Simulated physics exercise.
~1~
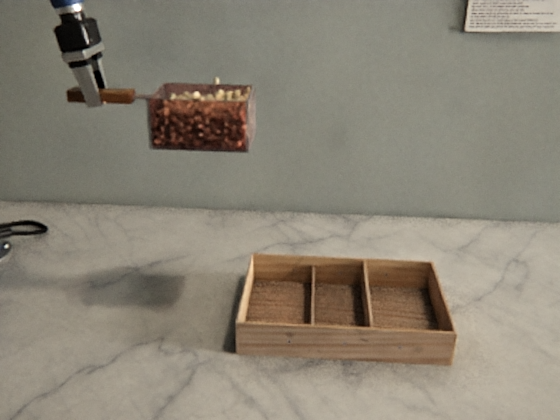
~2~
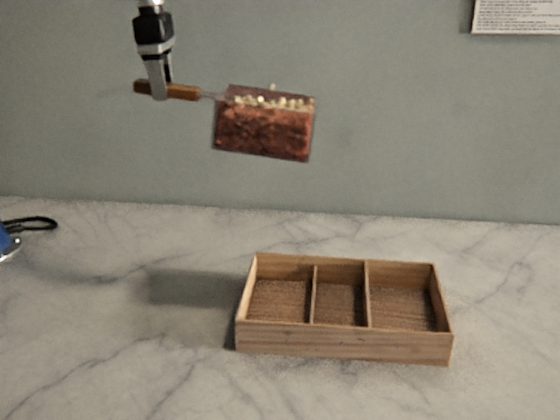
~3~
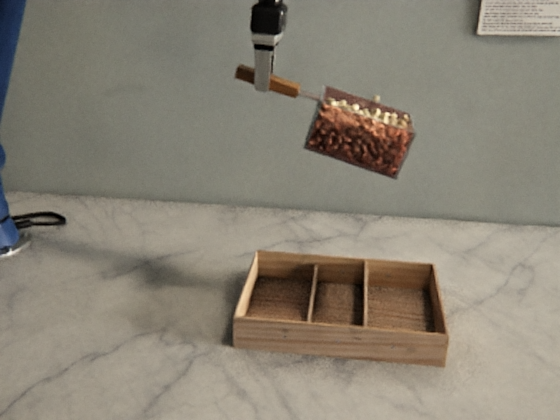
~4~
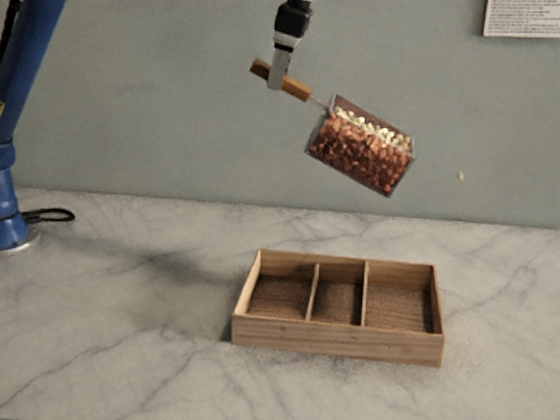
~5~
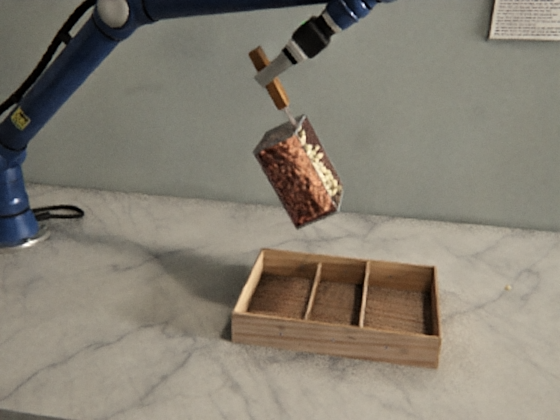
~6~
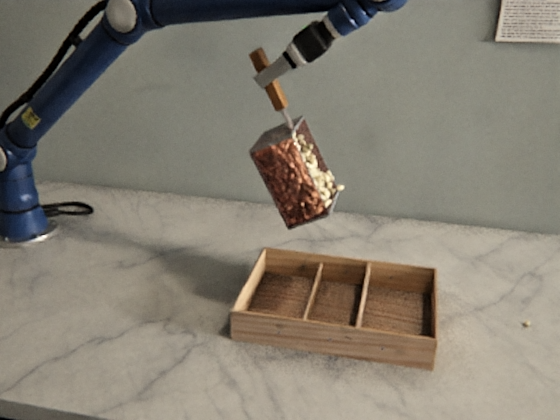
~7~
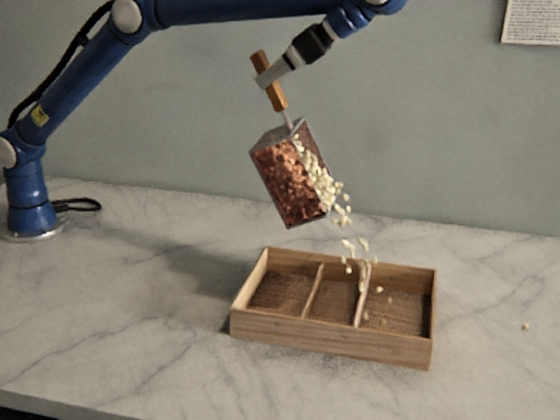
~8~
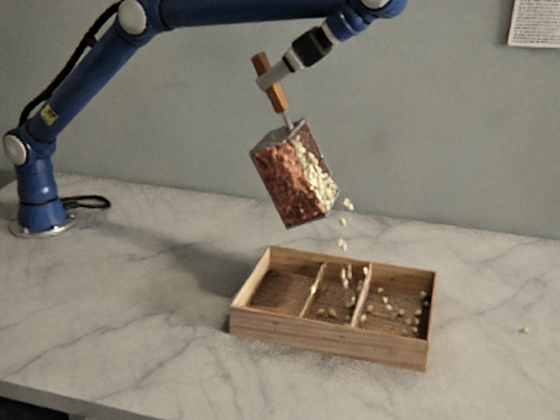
A blue robot arm tilts a clear box, spilling some beans into a divided wooden tray.
